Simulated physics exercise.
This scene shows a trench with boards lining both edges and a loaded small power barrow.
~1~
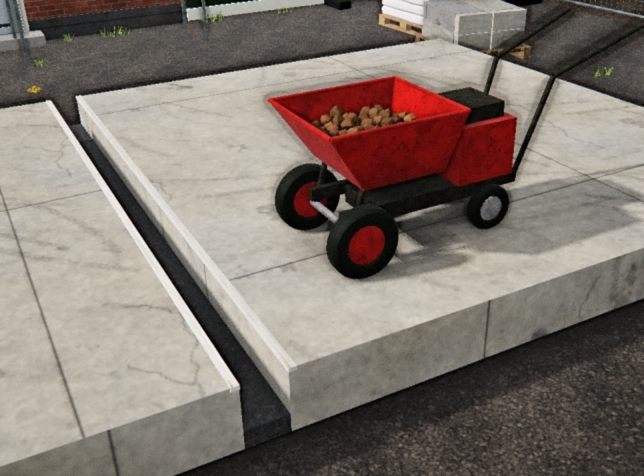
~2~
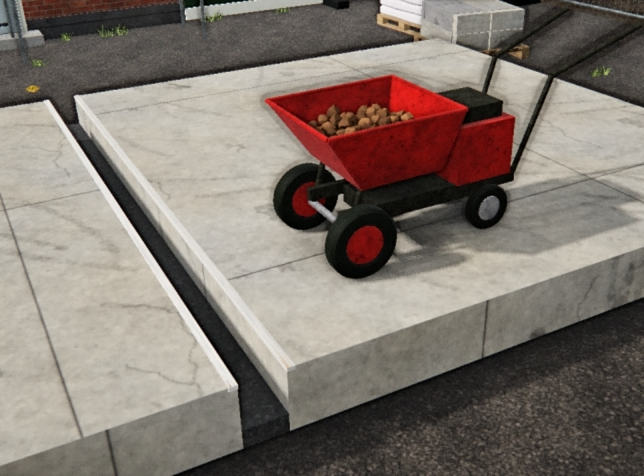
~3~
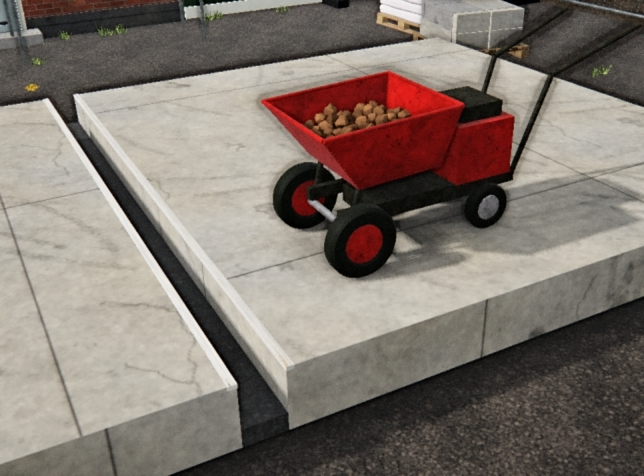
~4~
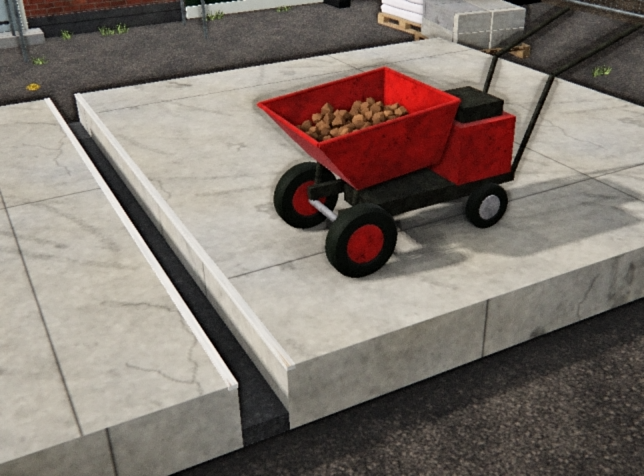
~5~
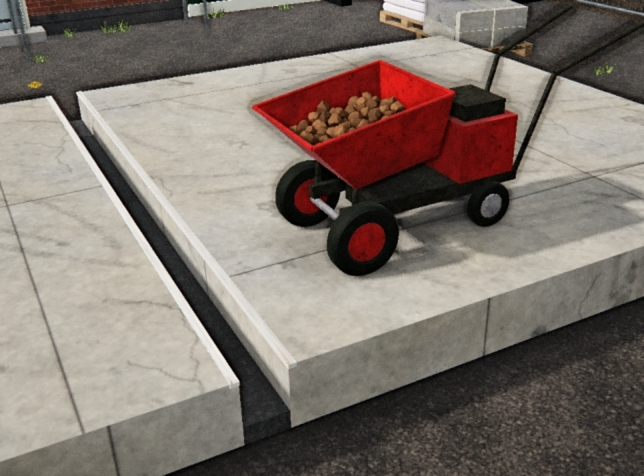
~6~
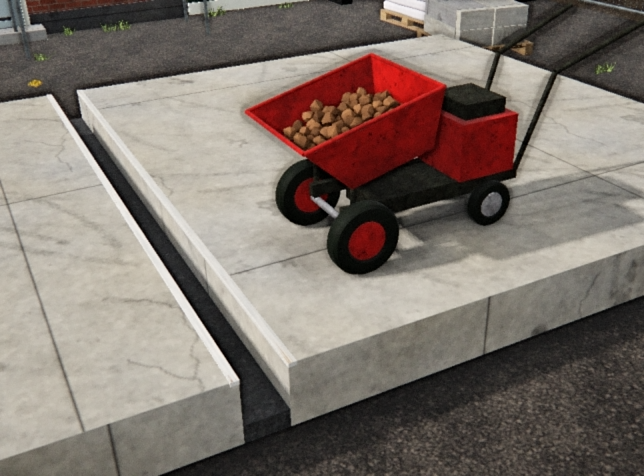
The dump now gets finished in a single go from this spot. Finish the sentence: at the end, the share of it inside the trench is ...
... above half.
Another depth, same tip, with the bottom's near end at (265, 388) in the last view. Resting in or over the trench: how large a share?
It works out to some 70 per cent.
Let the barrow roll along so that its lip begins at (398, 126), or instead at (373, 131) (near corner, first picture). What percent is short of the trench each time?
First spot: 70 %, second spot: 50 %.
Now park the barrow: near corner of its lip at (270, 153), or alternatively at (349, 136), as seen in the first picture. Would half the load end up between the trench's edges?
First attempt: Short of half; second attempt: Beyond half.
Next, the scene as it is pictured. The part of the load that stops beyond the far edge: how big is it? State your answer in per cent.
Close to 5 per cent.
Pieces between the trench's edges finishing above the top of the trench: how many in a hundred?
5 %.
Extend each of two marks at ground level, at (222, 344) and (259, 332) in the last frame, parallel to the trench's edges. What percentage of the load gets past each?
Estimate: 0 % and 100 %, respectively.
Just after the last frame, skip tipped well over; every one in the skip.
A moment on, skip tipped steeply; almost all in the skip; just a few short of the trench; about a tenth in or heaped over the trench; just a few beyond it; just a few falling.
Further on, skip tipped right over; roughly a quarter in the skip; just a few short of the trench; the larger part in or heaped over the trench; just a few beyond it.
When it is over, skip tipped right over; just a few short of the trench; almost all in or heaped over the trench; just a few beyond it.
